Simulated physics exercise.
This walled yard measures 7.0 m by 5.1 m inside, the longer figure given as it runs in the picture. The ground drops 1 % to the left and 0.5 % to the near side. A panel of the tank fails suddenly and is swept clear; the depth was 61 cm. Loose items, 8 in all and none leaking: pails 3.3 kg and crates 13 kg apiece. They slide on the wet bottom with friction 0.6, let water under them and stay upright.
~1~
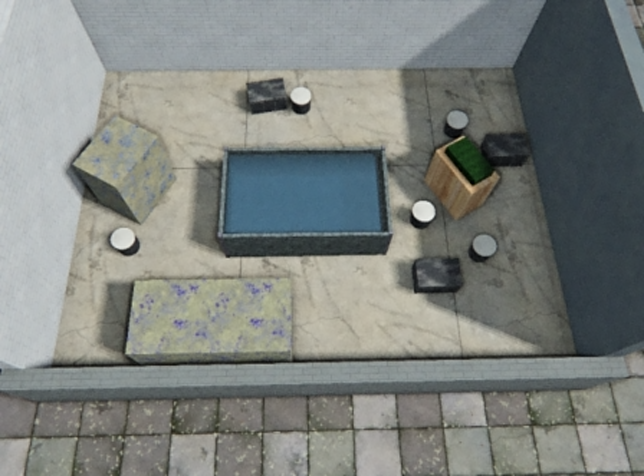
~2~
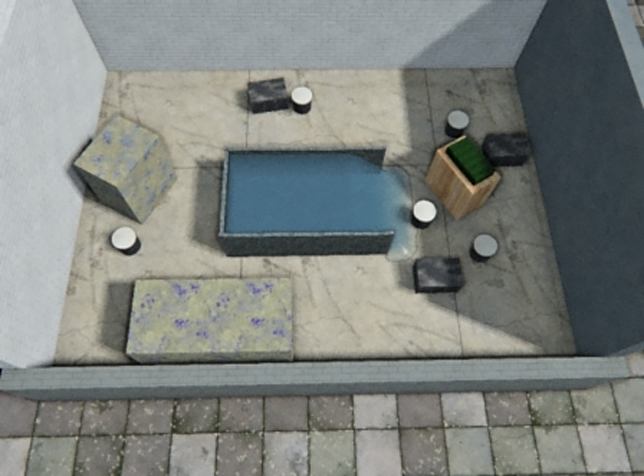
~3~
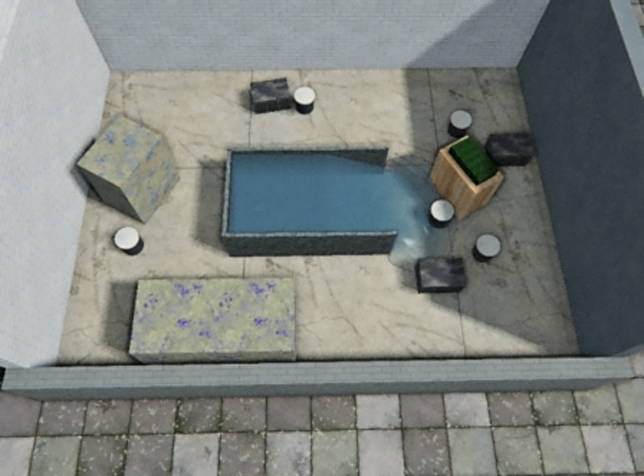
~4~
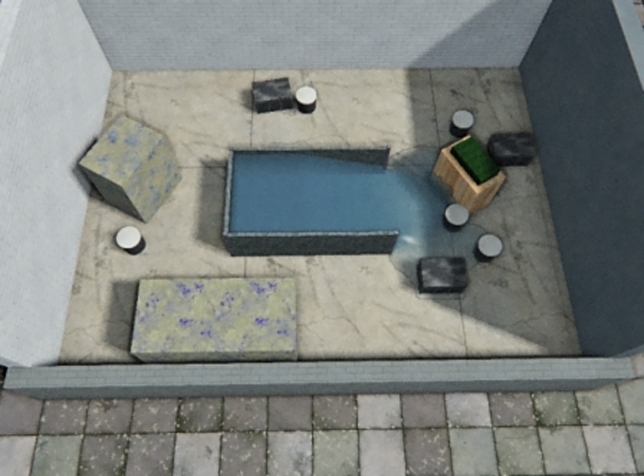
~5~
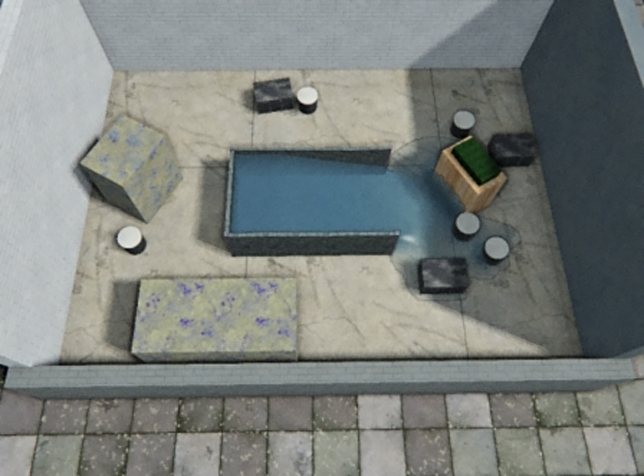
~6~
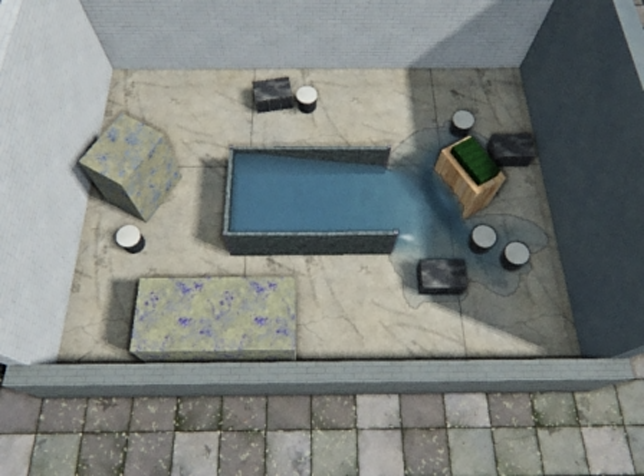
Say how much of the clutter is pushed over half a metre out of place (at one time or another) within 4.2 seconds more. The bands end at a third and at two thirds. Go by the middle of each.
Share: One to two thirds.
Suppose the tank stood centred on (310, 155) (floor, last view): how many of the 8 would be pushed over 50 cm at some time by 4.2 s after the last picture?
In that case 7 of them.
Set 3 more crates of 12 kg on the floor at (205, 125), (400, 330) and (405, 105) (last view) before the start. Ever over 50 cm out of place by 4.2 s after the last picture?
In turn: Less, more, over.
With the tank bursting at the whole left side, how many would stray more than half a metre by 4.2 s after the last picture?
Then 1.
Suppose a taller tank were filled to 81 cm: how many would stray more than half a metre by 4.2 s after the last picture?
In that case 6 of them.
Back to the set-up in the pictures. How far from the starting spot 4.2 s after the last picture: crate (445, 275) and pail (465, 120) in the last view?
In that order: 140 cm, 30 cm.
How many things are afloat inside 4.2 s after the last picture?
I count 5.
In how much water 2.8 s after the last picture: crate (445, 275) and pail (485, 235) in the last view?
About 4 and 20 cm.
Then, 0.4 s after the last picture 2 of 8 are over 50 cm from their spots; 1 afloat.
Then, 1.5 s after the last picture 4 of 8 are over 50 cm from their spots; 3 afloat.
Then, 2.8 s after the last picture 4 of 8 are over 50 cm from their spots; 4 afloat.
Then, 4.2 s after the last picture 4 of 8 are over 50 cm from their spots, and 5 have been at some point; 5 afloat.
